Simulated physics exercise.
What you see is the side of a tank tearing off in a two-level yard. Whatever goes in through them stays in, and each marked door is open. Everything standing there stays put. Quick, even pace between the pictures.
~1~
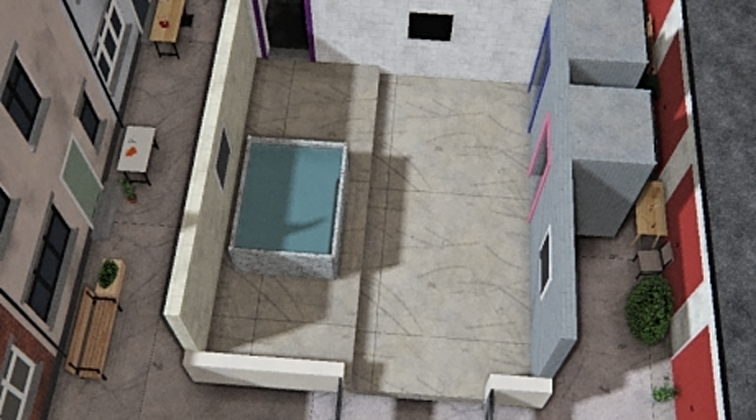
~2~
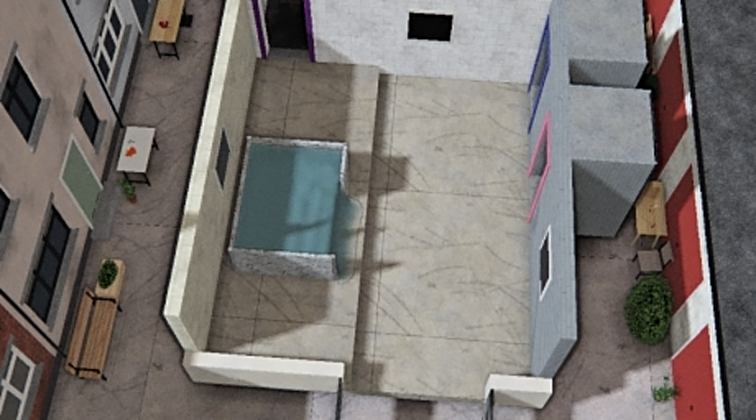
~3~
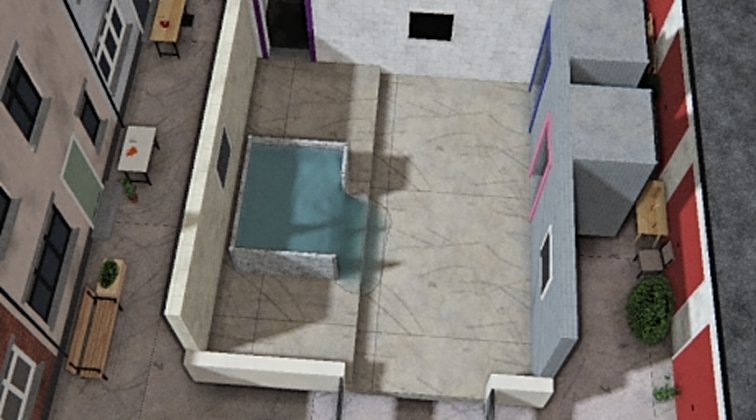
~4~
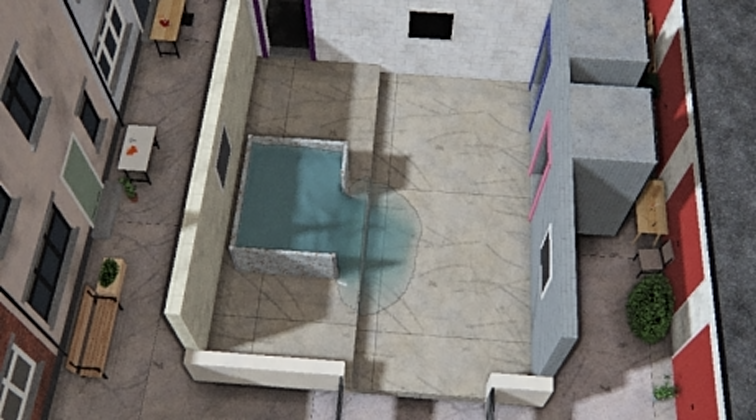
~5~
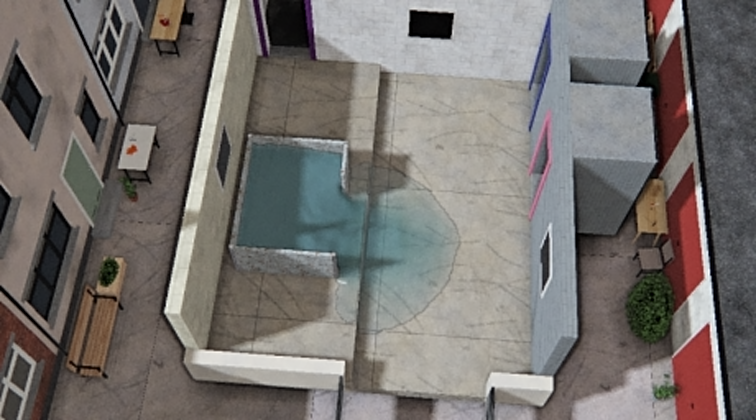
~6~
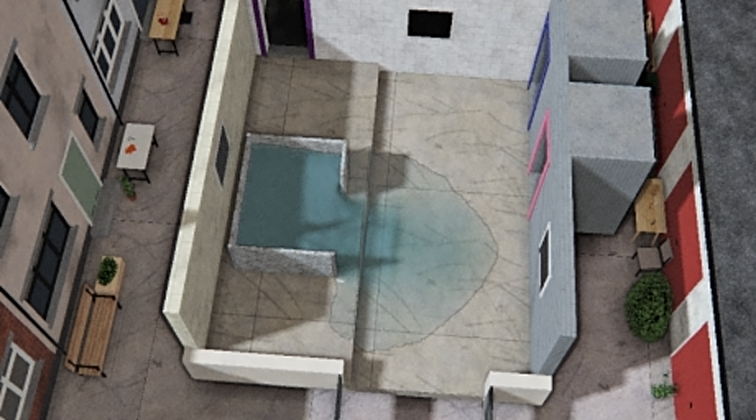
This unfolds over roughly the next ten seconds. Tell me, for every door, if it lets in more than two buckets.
Result: The pink door will be overrun. The purple door will keep it to two buckets. The blue door will keep it to two buckets.
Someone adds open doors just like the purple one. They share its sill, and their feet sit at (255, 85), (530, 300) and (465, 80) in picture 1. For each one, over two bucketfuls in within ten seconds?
Sure - the first stays short, the second gets past, the third gets past.
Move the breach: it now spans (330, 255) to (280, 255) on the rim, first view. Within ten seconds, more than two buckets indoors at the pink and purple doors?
I'd say the pink lets in too little, and the purple ends up above.
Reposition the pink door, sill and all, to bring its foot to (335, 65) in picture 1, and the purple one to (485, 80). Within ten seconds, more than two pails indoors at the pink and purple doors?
I'd put the pink door as under and the purple door as over.
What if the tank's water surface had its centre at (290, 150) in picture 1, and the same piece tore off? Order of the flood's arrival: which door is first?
The pink one is the first one.
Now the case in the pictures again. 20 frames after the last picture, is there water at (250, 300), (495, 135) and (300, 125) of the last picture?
Point 1: Not wet; point 2: Drenched; point 3: Not wet.
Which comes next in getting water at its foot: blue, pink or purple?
That would be the pink one.
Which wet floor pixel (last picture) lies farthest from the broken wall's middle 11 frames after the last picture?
Somewhere near (528, 87).
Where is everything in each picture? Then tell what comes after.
The first frame shows the open tank at (290, 197) is whole and still.
In the second frame, water pours out at (337, 230) and has run to (339, 281).
In the third frame, water pours out at (338, 231) and has run to (359, 288).
In the fourth frame, water pours out at (338, 232) and has run to (415, 219).
In the fifth frame, the front is at (455, 238), out from the gap at (338, 231).
In the sixth frame, the front is at (491, 243), out from the gap at (337, 230).
A moment on, water covers 45 % of the floor; the pink door under two buckets in, the purple door not reached, the blue door not reached.
Next, water covers 45 % of the floor; the pink door far over two buckets in, the purple door not reached, the blue door wet at the sill, nothing in.
Then, water covers 55 % of the floor; the pink door far over two buckets in, the purple door not reached, the blue door wet at the sill, nothing in.
Later, water covers 65 % of the floor; the pink door far over two buckets in, the purple door not reached, the blue door wet at the sill, nothing in.
In the end, water covers 65 % of the floor; the pink door far over two buckets in, the purple door not reached, the blue door wet at the sill, nothing in.
